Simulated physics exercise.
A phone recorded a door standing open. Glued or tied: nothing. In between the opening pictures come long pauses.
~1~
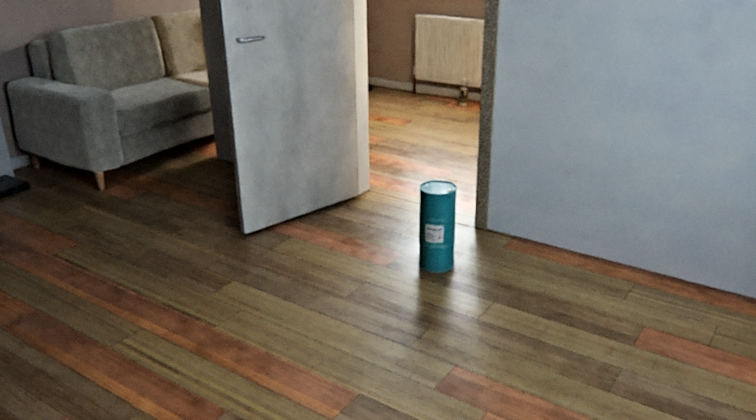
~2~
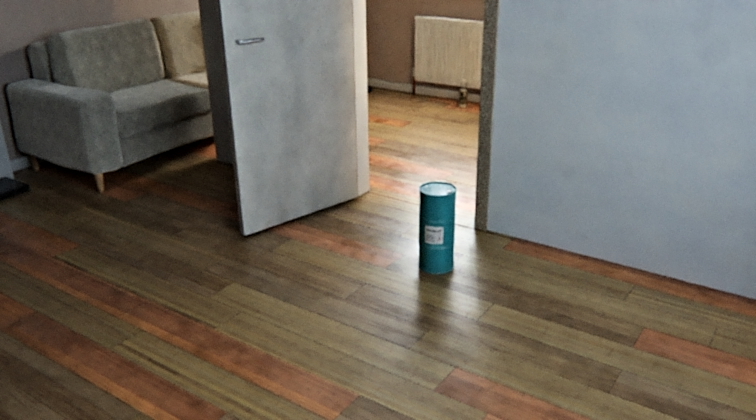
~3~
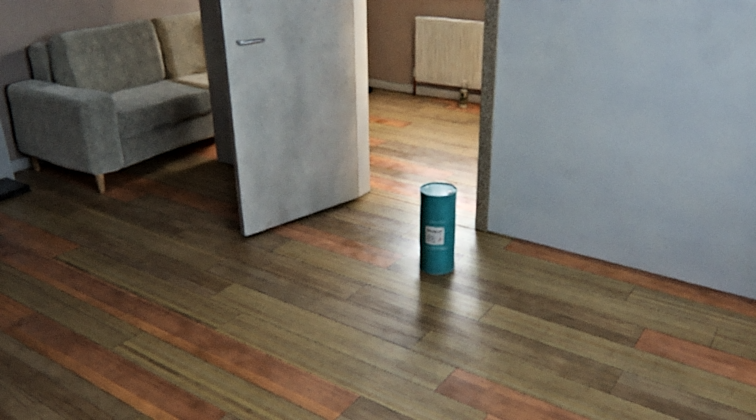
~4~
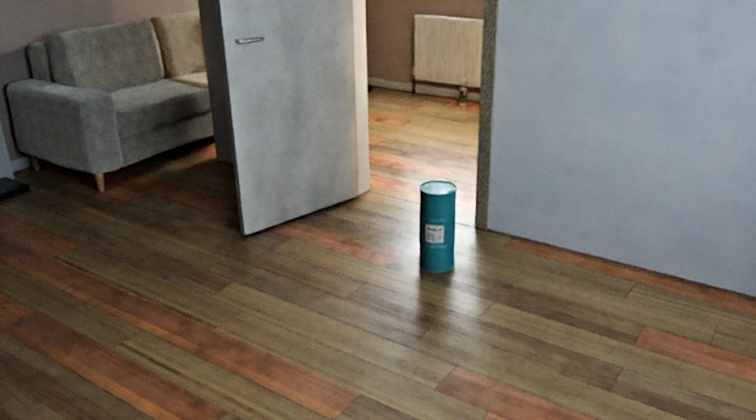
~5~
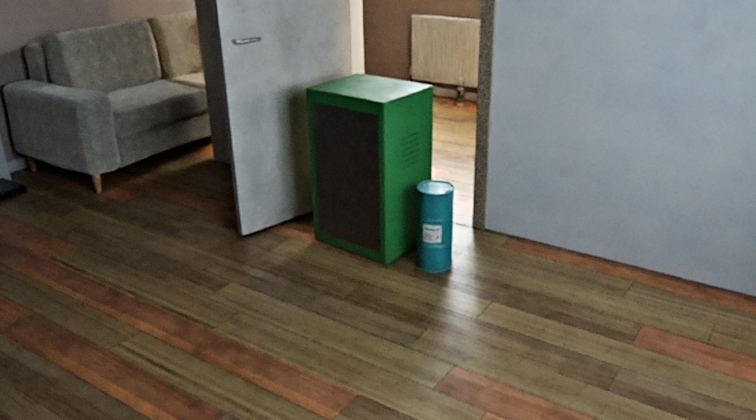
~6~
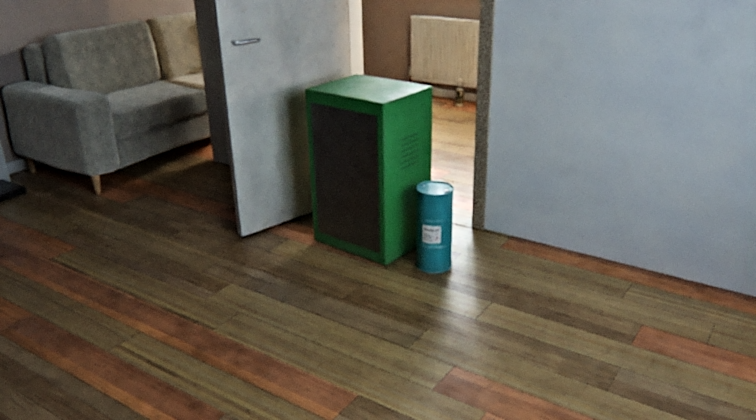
Green boxy appliance appearing beside a turquoise canister in front of a wide-open door, with the door and canister staying still.
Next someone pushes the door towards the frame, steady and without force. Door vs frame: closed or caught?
Caught.
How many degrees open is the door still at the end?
Around 75 degrees.
Then, 0.50 s after the last picture, open by 92°.
Then, 0.70 s after the last picture, open by 81°.
At rest, open by 75°; both in place. Seen from the same camera at the end, green appliance near (372, 167).
